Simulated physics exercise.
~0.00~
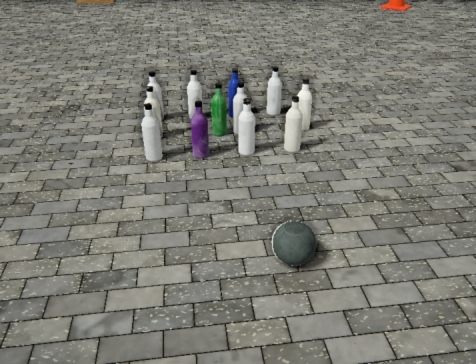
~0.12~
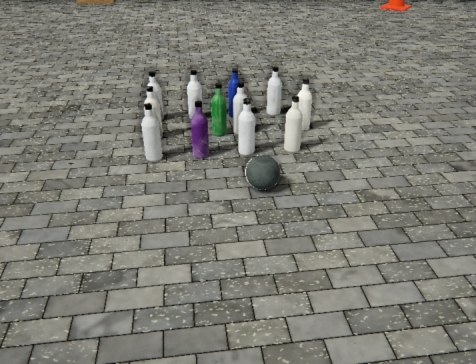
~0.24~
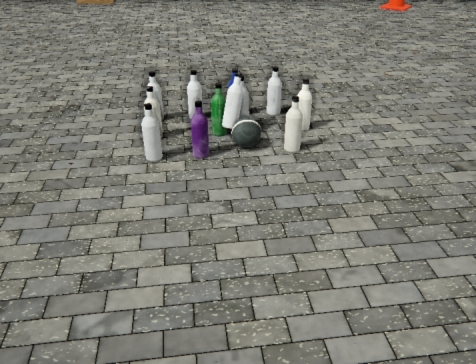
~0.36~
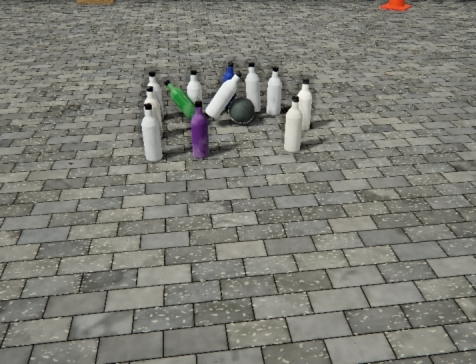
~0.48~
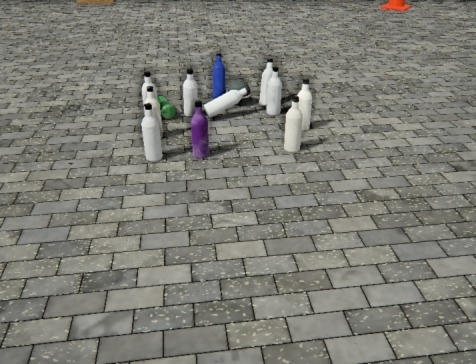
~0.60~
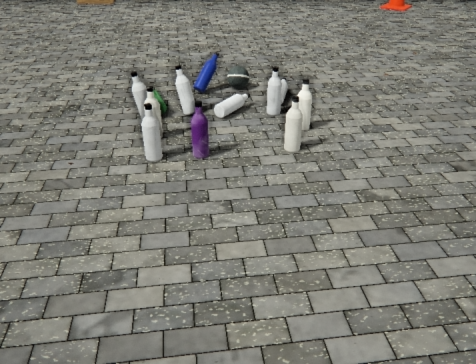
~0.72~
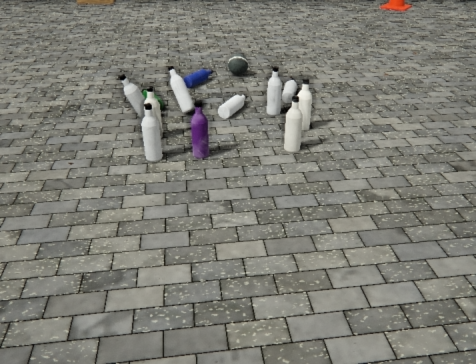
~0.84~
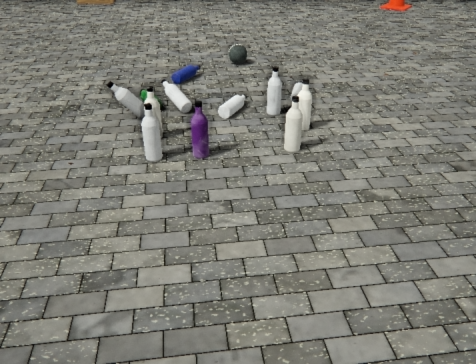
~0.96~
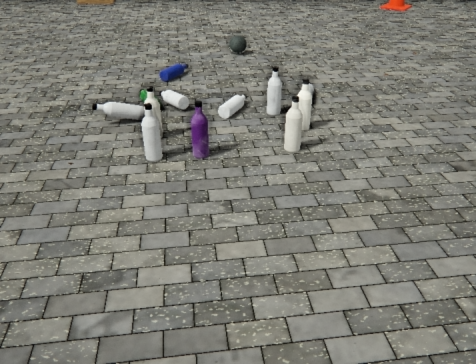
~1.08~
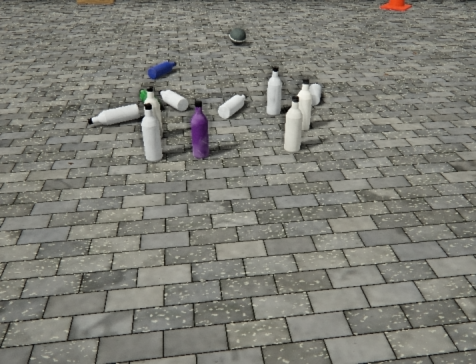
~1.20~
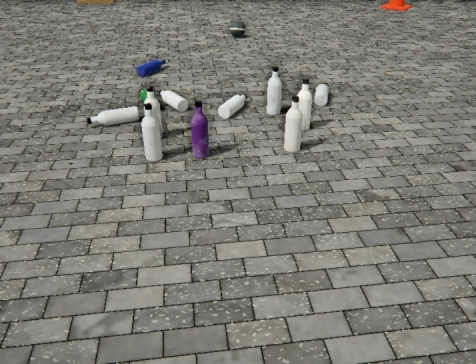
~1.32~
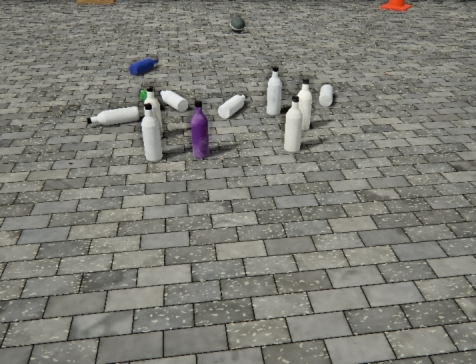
The video shows a dark ball rolling across grey paving into a group of standing capped bottles, mostly white, knocking over the green one, the blue one and several white ones. The ball rolls on into the distance, while the purple bottle and some white ones stay upright.
